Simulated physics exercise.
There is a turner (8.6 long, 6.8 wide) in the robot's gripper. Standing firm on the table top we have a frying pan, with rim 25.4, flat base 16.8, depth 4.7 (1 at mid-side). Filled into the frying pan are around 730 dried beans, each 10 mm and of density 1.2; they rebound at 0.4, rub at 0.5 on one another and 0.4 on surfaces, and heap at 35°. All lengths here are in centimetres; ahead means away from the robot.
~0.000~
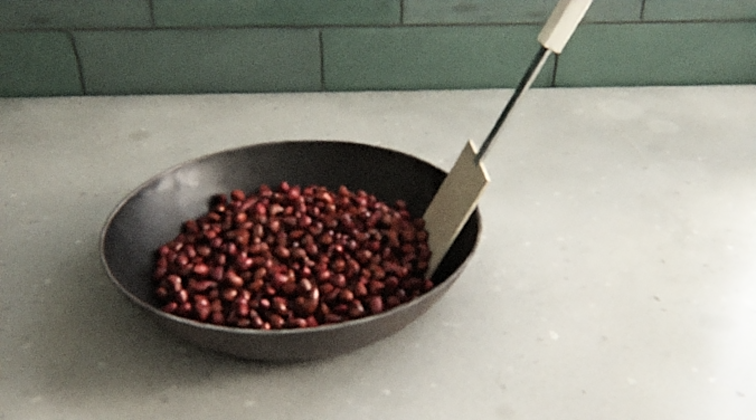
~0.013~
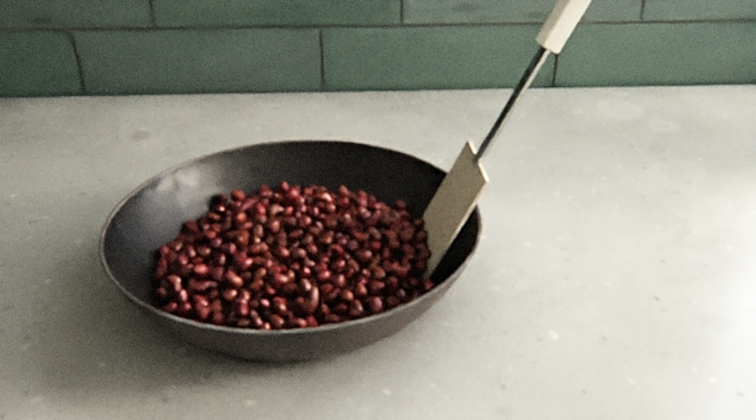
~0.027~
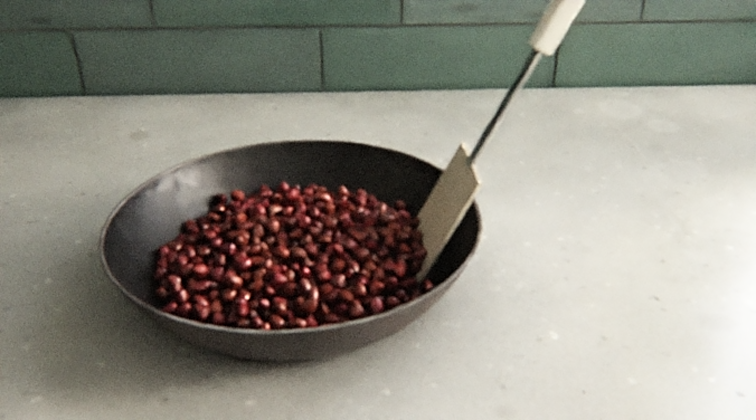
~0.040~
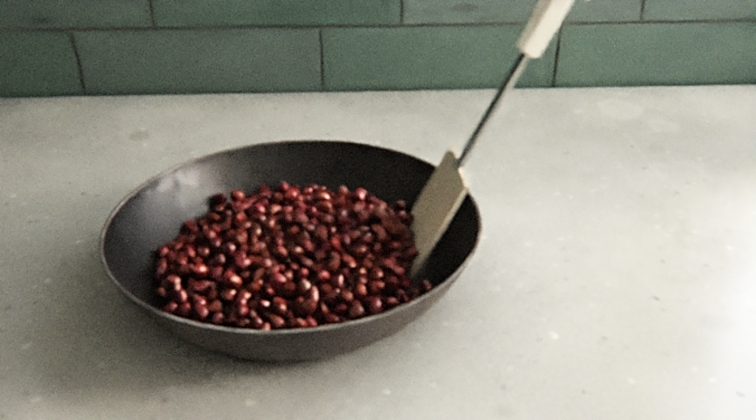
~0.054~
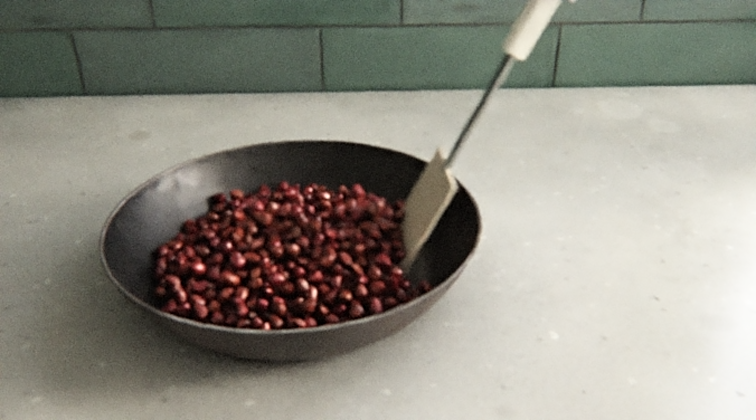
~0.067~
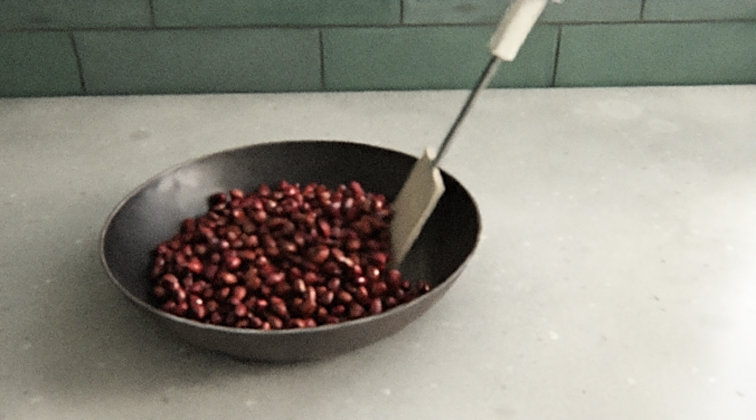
At first, a turner with a pale handle rests its blade against the right inner side of a dark frying pan heaped with dark red beans. The blade then slides a short way left, nudging the nearest beans along, while the pan stays still and bare pan shows behind the blade.
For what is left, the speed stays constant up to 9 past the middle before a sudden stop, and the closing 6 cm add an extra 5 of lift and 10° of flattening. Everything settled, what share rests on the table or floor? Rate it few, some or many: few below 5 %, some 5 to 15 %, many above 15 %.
Some, 5 to 15 %.
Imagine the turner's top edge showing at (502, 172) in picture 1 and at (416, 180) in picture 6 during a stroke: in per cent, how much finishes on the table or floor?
My guess would be close to 20 per cent.
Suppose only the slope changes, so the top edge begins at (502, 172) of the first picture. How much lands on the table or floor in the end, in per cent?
Spill: Approx. 10 per cent.
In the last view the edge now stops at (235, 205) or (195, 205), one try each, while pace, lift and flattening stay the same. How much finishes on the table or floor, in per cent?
Try 1: Approx. 0 %; try 2: Approx. 5 %.
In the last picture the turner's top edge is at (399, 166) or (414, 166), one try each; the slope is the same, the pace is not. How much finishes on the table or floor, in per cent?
20 % and 15 %.
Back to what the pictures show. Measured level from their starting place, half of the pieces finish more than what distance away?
Distance: Near 3 cm.
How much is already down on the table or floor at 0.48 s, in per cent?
It is near 8 percent.
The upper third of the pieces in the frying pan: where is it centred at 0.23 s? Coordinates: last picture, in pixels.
It is centred at roughly (187, 226).
By 0.15 s, sloping 64°, highest piece 5 above the table; 733 in the frying pan.
By 0.23 s, sloping 61°, highest piece 5 above the table; 733 in the frying pan.
By 0.48 s, sloping 54°, highest piece 7 above the table; 670 in the frying pan, 61 on the table or floor, 2 on the blade or in flight.
By 1.53 s, sloping 54°, highest piece 5 above the table; 670 in the frying pan, 63 on the table or floor.
Final count, 670 in the frying pan, 63 on the table or floor. That is 9 % on the table or floor.
